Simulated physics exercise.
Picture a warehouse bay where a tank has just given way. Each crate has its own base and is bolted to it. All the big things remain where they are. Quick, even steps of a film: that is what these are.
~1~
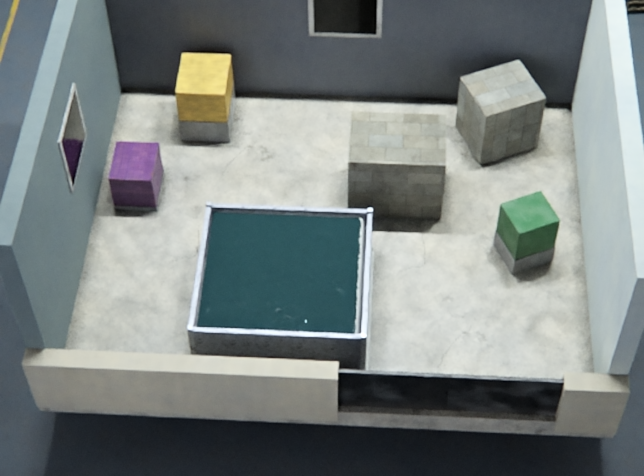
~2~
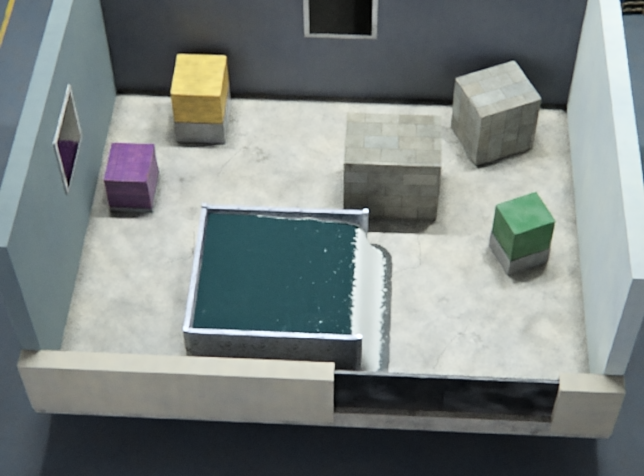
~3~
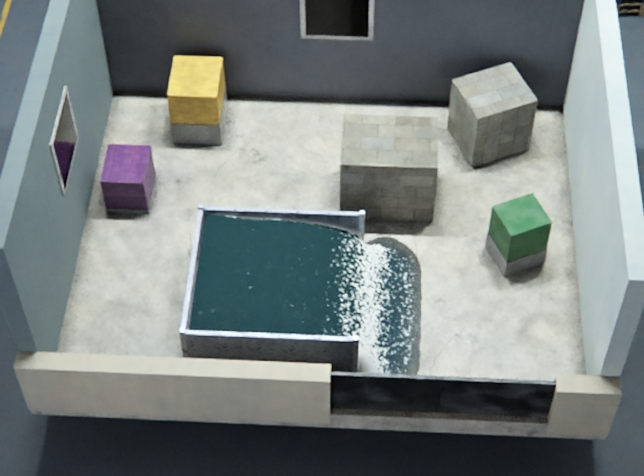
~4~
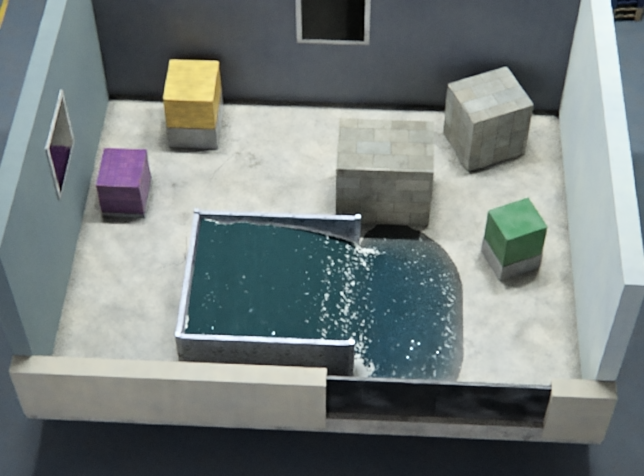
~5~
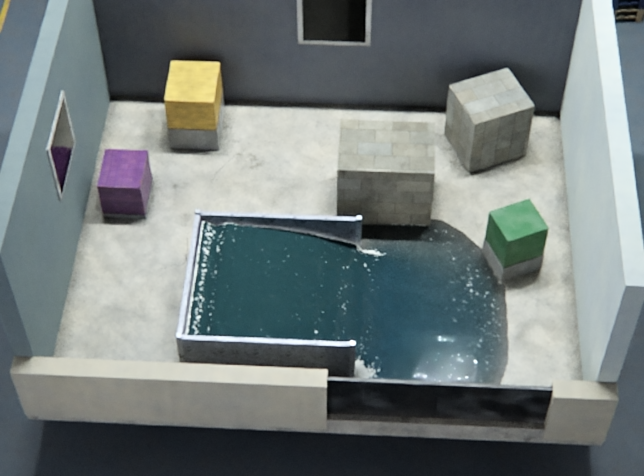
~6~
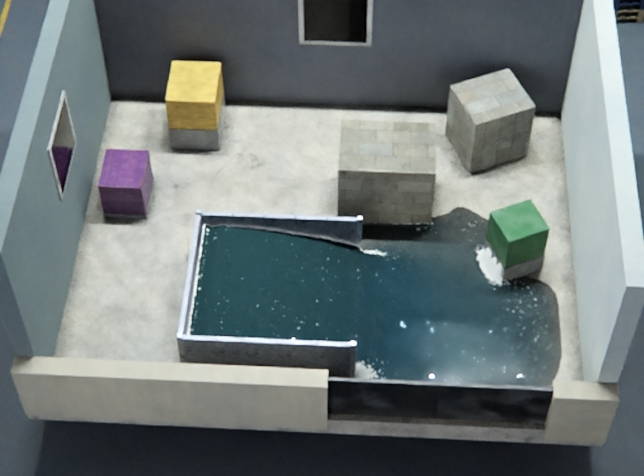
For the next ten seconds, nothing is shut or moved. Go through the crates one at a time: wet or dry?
Result: The green crate is lapped by the water, the yellow crate is left alone by the water, the purple crate is lapped by the water.
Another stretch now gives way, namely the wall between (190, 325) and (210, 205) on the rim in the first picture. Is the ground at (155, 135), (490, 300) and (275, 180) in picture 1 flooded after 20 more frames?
Going through them in turn: Reached by the flood, then still unsoaked, then reached by the flood.
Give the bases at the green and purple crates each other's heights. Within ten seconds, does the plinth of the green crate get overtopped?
My guess is that the green one is inundated.
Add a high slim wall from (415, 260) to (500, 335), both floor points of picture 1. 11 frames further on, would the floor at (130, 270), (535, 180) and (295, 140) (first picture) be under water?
As listed: No water, covered, no water.
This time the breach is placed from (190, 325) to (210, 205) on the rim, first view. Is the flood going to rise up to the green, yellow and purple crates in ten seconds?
My guess is green crate remains untouched, yellow crate remains untouched, and purple crate goes wet.
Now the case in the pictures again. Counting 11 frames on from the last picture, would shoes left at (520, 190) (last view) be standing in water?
Lab note: Spot reads soaked.
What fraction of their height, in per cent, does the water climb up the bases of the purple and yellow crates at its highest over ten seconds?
180 and 40 %, roughly.
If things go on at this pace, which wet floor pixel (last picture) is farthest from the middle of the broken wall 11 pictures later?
The farthest wet point should be near (558, 121).
A moment on, water covers 35 % of the floor; the green crate water round its plinth, the yellow crate not reached, the purple crate not reached.
Next, water covers 40 % of the floor; the green crate water round its plinth, the yellow crate not reached, the purple crate not reached.
Then, water covers 50 % of the floor; the green crate water round its plinth, the yellow crate not reached, the purple crate not reached.
Later, water covers 85 % of the floor; the green crate water round its plinth, the yellow crate water round its plinth, the purple crate water round its plinth.
In the end, water covers 100 % of the floor; the green crate was topped, the yellow crate stayed above the water, the purple crate was topped.
